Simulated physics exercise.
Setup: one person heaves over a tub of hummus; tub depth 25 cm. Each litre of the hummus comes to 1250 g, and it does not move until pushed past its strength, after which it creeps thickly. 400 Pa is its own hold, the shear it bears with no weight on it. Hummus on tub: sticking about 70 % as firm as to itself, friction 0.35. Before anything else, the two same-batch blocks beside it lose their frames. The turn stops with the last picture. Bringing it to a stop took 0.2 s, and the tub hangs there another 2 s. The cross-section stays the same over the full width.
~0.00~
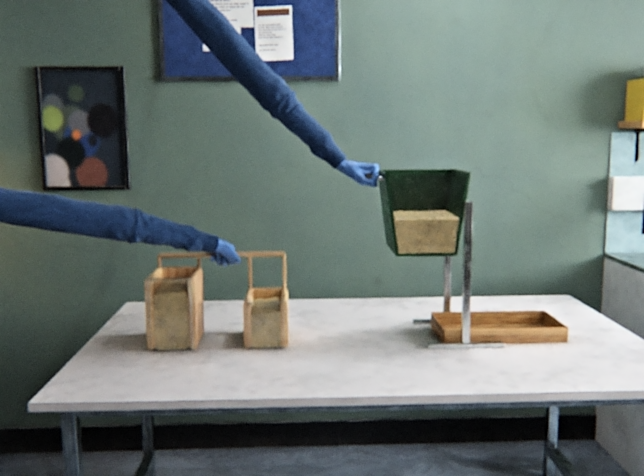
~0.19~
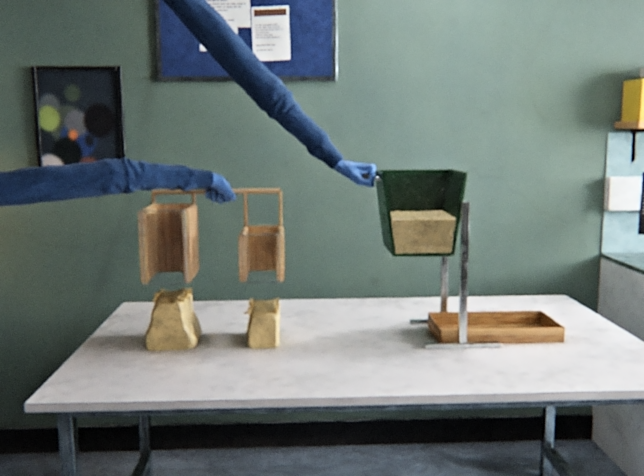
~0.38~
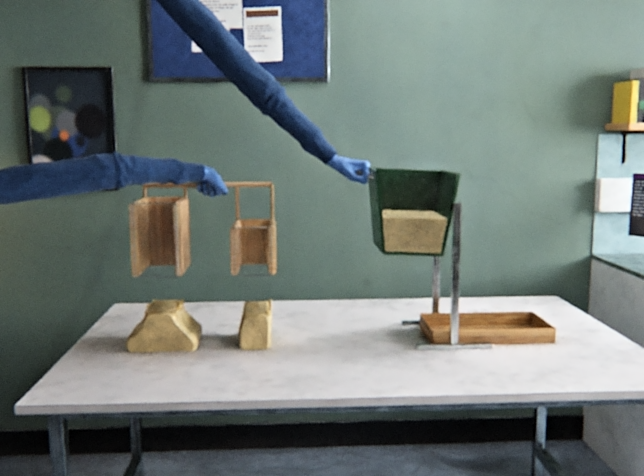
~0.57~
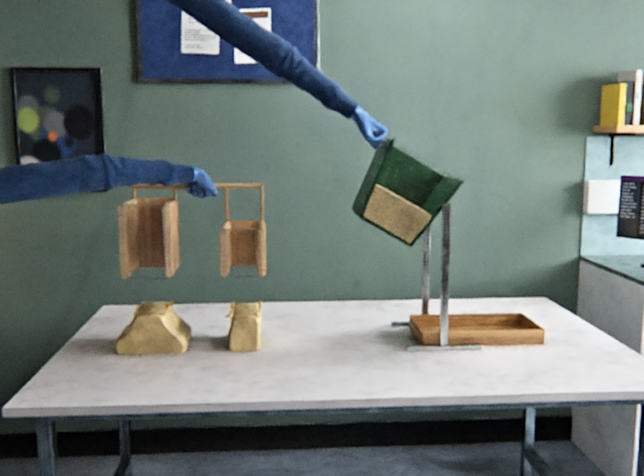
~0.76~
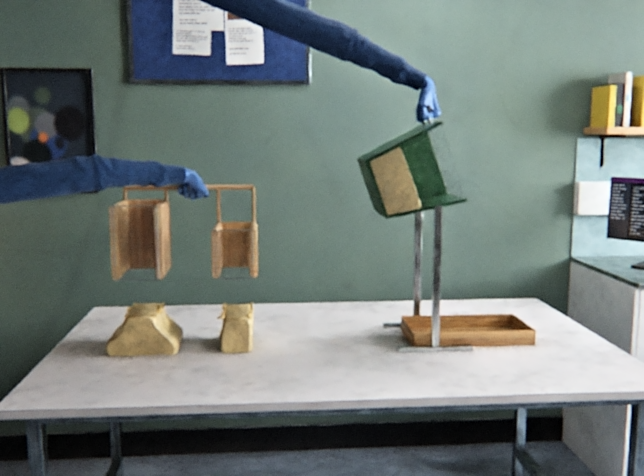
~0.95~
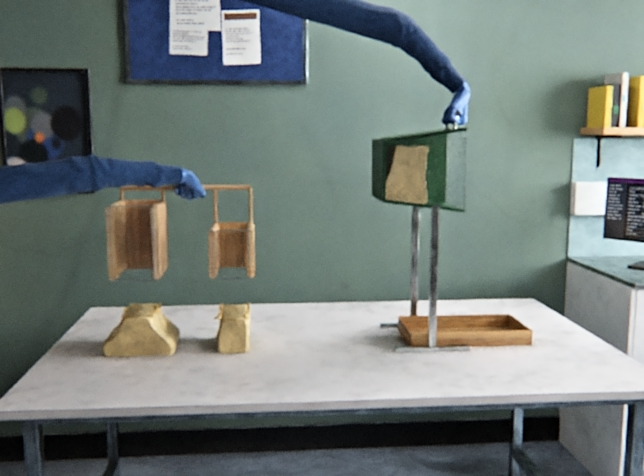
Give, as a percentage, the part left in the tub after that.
I would say roughly 97 per cent is left.
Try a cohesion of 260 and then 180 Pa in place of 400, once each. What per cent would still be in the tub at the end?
In turn about 65 %, 55 %.
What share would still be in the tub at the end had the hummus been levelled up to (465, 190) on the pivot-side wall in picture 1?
Then about 45 %.
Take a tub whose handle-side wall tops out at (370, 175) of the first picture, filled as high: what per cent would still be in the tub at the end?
Then about 60 %.
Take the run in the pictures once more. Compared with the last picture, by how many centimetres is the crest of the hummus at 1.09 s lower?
About 4 cm.
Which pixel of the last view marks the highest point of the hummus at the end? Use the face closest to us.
Highest point: Approx. (431, 174).
After 1.09 s, the tub is at 90 degrees and holds 100 %.
After 1.26 s, the tub is at 90 degrees and holds 98 %.
After 1.43 s, the tub is at 90 degrees and holds 97 %.
After 1.60 s, the tub is at 90 degrees and holds 97 %.
After 2.95 s, the tub is at 90 degrees and holds 97 %.
